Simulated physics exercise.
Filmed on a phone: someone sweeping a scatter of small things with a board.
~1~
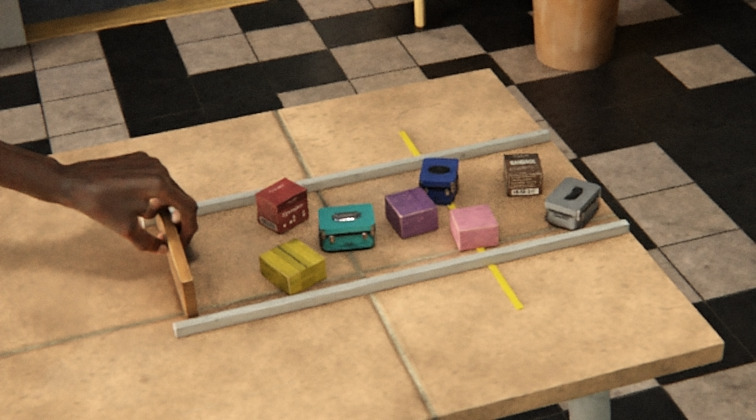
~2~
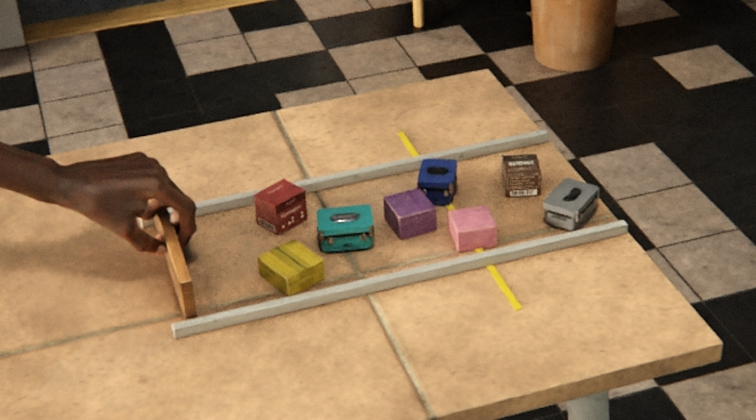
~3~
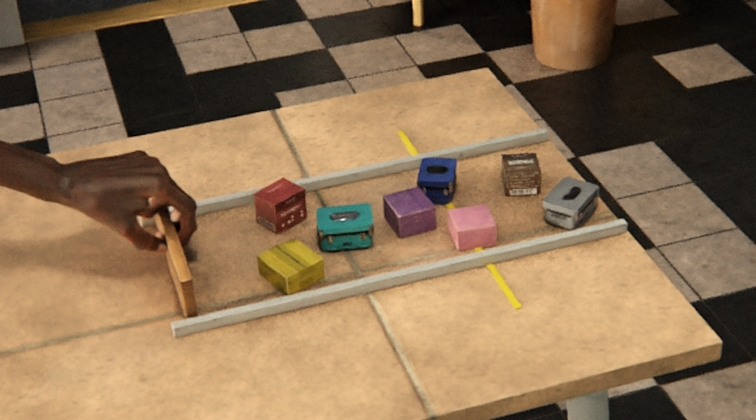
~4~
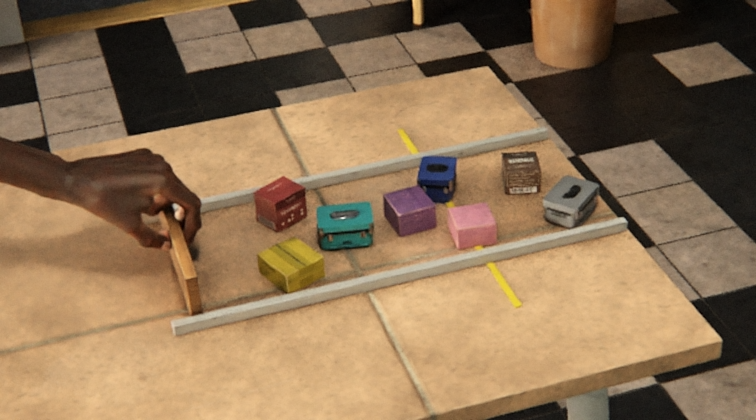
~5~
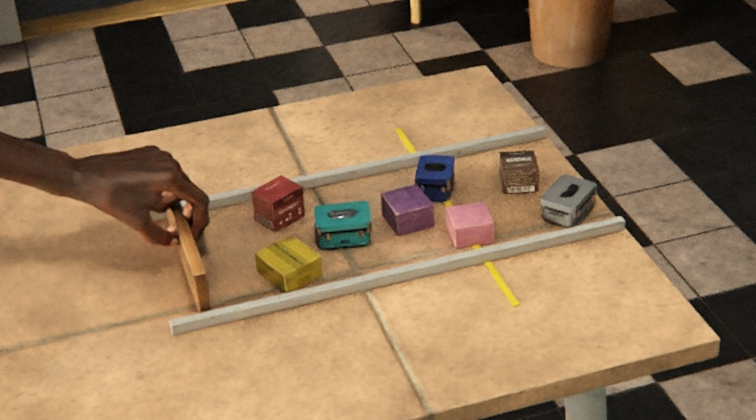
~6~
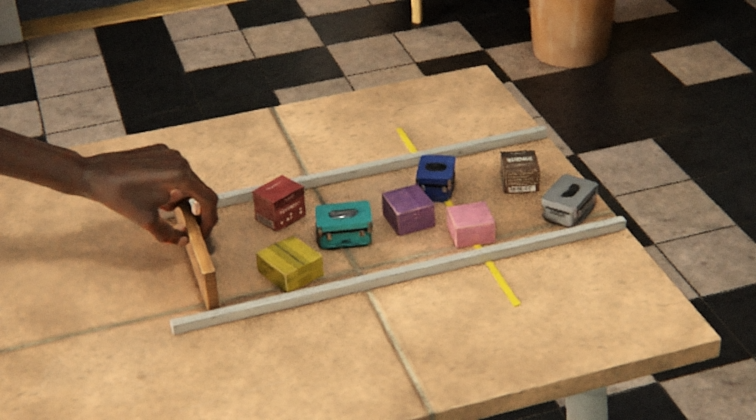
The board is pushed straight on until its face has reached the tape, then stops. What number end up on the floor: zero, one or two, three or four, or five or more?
Here the number that fall off is zero.
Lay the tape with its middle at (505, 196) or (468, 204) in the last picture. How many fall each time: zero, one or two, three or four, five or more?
For each place: One to two; no fall at all.
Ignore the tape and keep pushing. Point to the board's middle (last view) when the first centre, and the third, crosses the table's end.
Near (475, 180) and (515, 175).
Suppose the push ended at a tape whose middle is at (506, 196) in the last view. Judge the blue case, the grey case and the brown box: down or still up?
The blue case does not fall, the grey case comes down, the brown box falls.
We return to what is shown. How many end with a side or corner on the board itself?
In contact: 3.
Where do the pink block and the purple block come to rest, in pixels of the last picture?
Near (528, 210) and (520, 186).
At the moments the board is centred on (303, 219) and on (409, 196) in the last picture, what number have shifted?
2 and 6.
Soon after, none off yet; grey case at rest near (569, 202); brown box at rest near (520, 171); pink block at rest near (471, 224).
At rest, the number that fall off is zero.
